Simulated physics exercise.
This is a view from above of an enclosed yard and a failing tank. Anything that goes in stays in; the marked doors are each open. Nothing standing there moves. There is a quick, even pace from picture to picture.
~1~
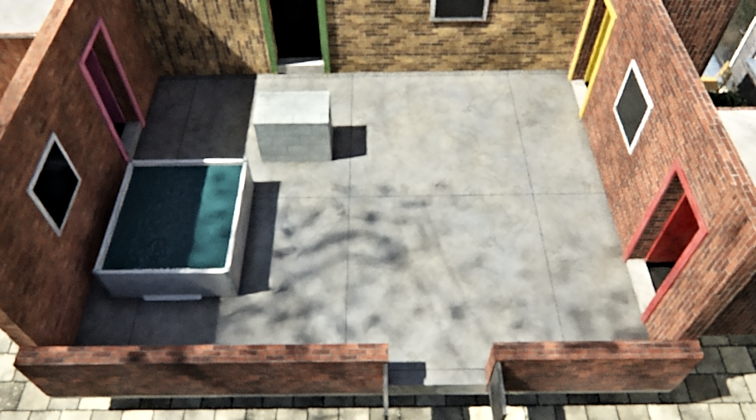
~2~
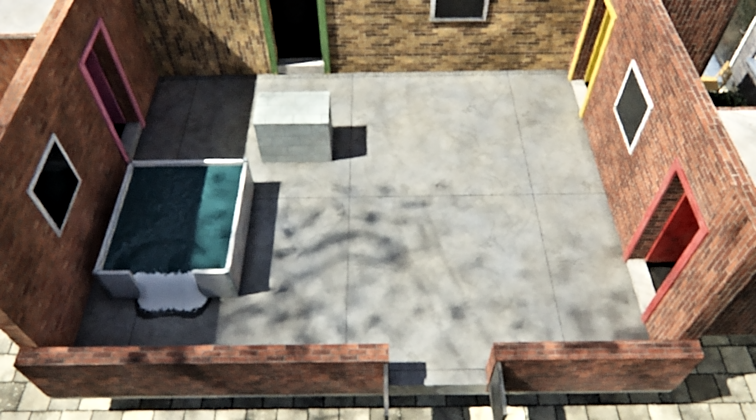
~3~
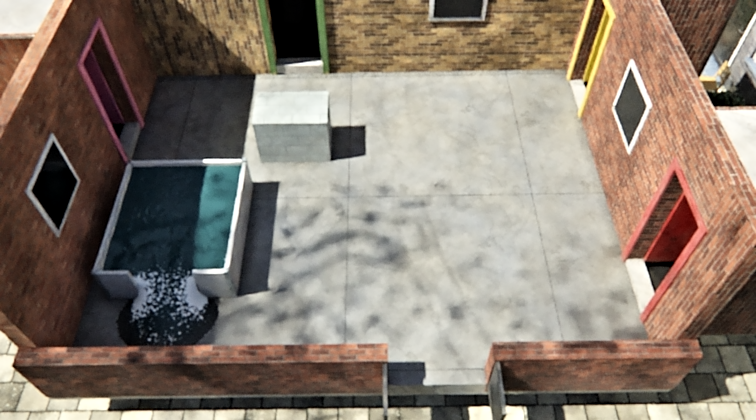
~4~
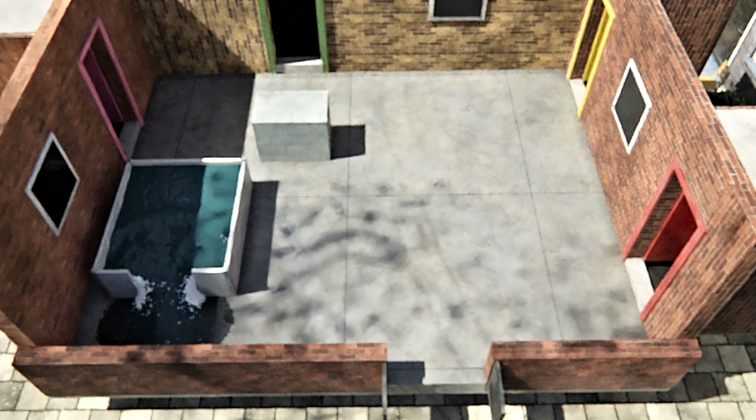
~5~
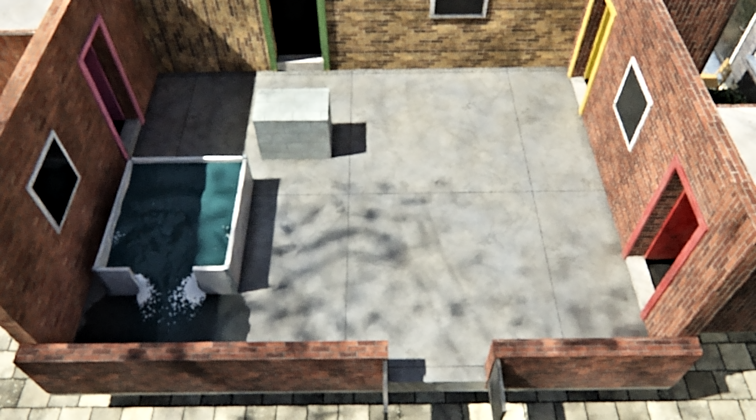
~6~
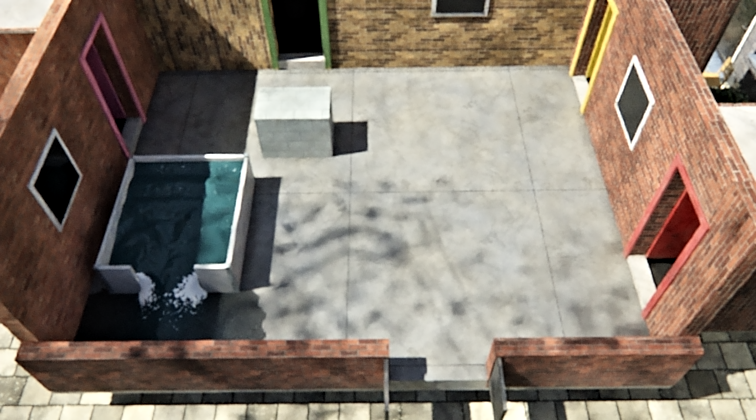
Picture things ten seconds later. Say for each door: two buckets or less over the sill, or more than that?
As I see it, the green door sees no more than two buckets come in; the yellow door sees no more than two buckets come in; the red door sees no more than two buckets come in; the pink door sees no more than two buckets come in.
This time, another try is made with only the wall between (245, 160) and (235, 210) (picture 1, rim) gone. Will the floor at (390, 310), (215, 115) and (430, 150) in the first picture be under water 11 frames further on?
One by one: Waterlogged; unsoaked; waterlogged.
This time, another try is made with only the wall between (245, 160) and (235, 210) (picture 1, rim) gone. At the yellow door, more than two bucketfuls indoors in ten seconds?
I'd say the yellow door crosses the line.
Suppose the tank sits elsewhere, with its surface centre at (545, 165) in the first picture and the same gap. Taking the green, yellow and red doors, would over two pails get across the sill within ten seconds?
Green falls short, yellow falls short, red exceeds the threshold.
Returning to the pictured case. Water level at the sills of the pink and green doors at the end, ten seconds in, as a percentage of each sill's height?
Some 20 percent and then some 10 percent.
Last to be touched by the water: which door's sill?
My answer: The yellow-painted one.
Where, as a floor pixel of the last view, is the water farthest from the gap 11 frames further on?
I'd put it around (482, 362).
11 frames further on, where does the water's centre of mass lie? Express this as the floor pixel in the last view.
Around pixel (185, 271) of the last picture.
A moment on, water covers 10 % of the floor; the green door not reached, the yellow door not reached, the red door not reached, the pink door not reached.
Next, water covers 20 % of the floor; the green door not reached, the yellow door not reached, the red door not reached, the pink door not reached.
Then, water covers 45 % of the floor; the green door not reached, the yellow door not reached, the red door not reached, the pink door wet at the sill, nothing in.
Later, water covers 70 % of the floor; the green door wet at the sill, nothing in, the yellow door not reached, the red door wet at the sill, nothing in, the pink door wet at the sill, nothing in.
In the end, water covers 95 % of the floor; the green door wet at the sill, nothing in, the yellow door wet at the sill, nothing in, the red door wet at the sill, nothing in, the pink door wet at the sill, nothing in.
